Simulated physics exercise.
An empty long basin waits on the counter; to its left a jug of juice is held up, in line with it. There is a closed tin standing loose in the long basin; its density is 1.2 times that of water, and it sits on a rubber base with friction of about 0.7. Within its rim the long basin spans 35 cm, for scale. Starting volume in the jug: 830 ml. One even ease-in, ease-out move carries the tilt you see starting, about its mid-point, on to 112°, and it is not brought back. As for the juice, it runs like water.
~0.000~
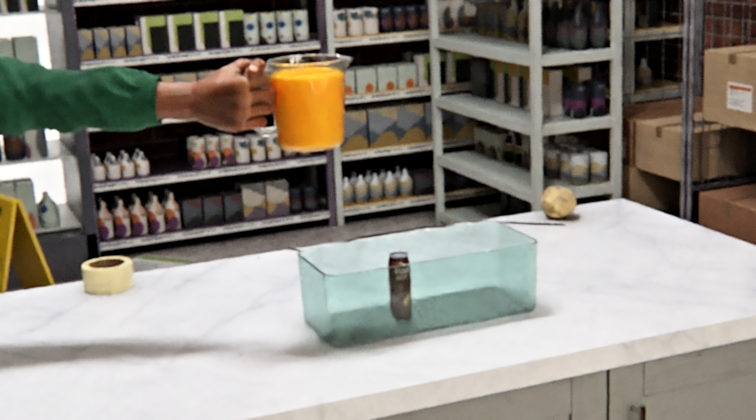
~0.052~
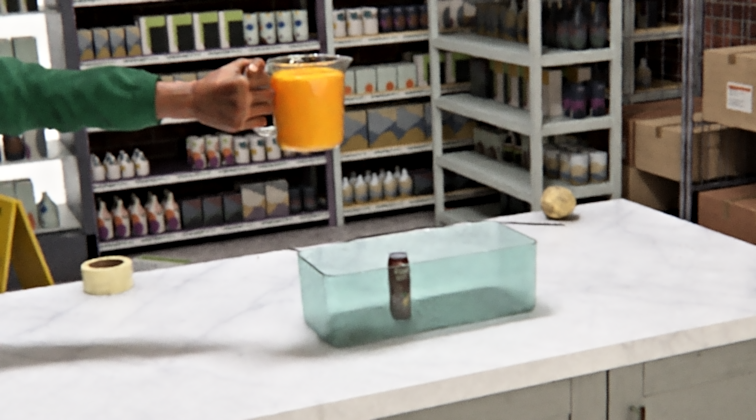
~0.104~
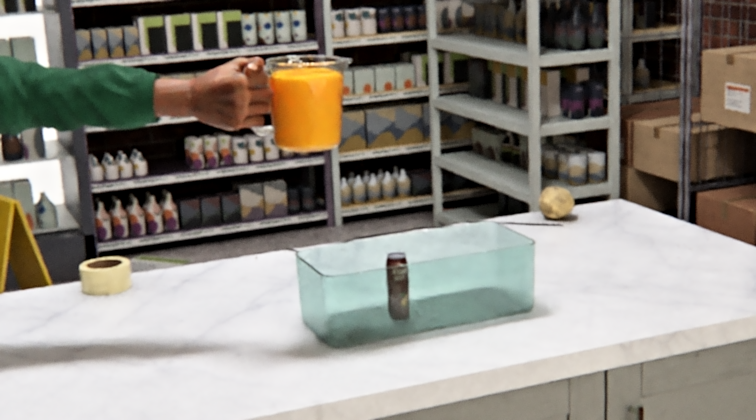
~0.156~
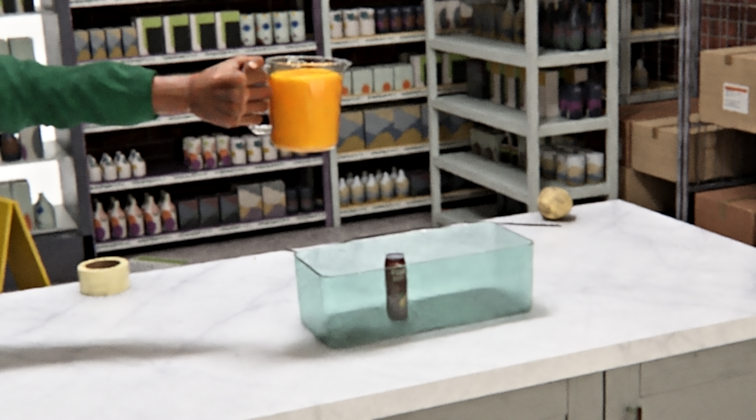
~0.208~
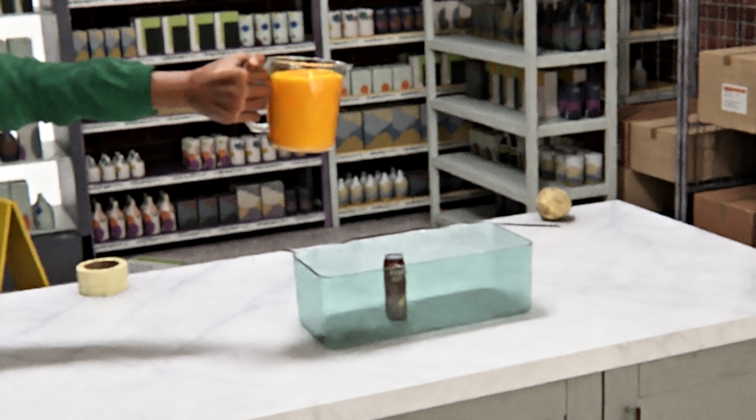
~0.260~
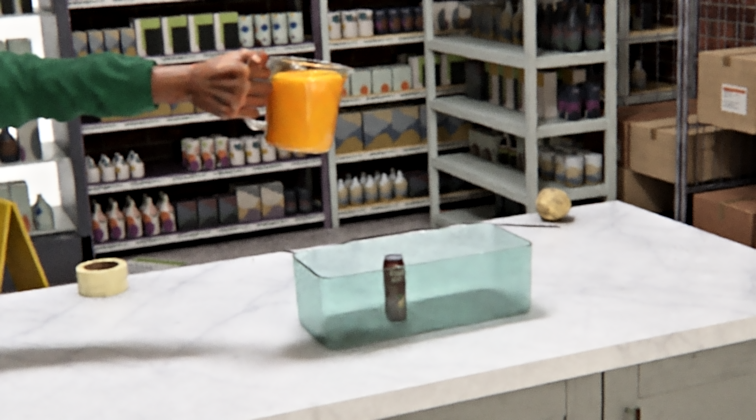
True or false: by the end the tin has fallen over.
False.
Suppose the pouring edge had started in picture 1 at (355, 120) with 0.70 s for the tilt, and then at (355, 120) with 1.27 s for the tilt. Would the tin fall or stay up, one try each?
Trial 1 - tin tips; trial 2 - tin stays standing.
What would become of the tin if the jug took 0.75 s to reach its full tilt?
In that case the tin stays vertical.
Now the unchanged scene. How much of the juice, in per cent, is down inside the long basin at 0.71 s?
Roughly 3 percent.
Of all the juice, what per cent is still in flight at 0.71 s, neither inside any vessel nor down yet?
Some 20 % is the figure.
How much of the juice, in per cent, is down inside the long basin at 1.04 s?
Roughly 50 per cent.
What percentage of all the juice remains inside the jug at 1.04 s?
Around 20 in a hundred.
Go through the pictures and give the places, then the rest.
In the first frame, it leans 0°; its right rim is at (352, 57); the juice meets the walls at (271, 76) and (340, 69); the long basin's rim runs from (311, 265) to (517, 232); the tin's top is at (398, 257).
In the second frame, it leans 0°; its right rim is at (352, 57); the juice meets the walls at (270, 77) and (340, 70).
In the third frame, it leans 2°; its right rim is at (352, 59); the juice meets the walls at (269, 76) and (339, 70).
In the fourth frame, it leans 4°; its right rim is at (351, 61); the juice meets the walls at (269, 76) and (338, 71).
In the fifth frame, it leans 7°; its right rim is at (352, 64); the juice meets the walls at (269, 77) and (340, 72).
In the sixth frame, it leans 11°; its right rim is at (354, 69); the juice meets the walls at (271, 79) and (343, 73).
Then, 0.71 s in, the tilt is 67° and 77 per cent is still to pour; the tin stands where it began.
Then, 1.04 s in, the tilt is 104° and 20 per cent is still to pour; the tin stands where it began.
Then, 1.39 s in, the tilt is 112° and 0 per cent is still to pour; the tin stands where it began.
Then, 1.77 s in, the tilt is 112° and 0 per cent is still to pour; the tin stands where it began.
Finally, the tin stands where it began.
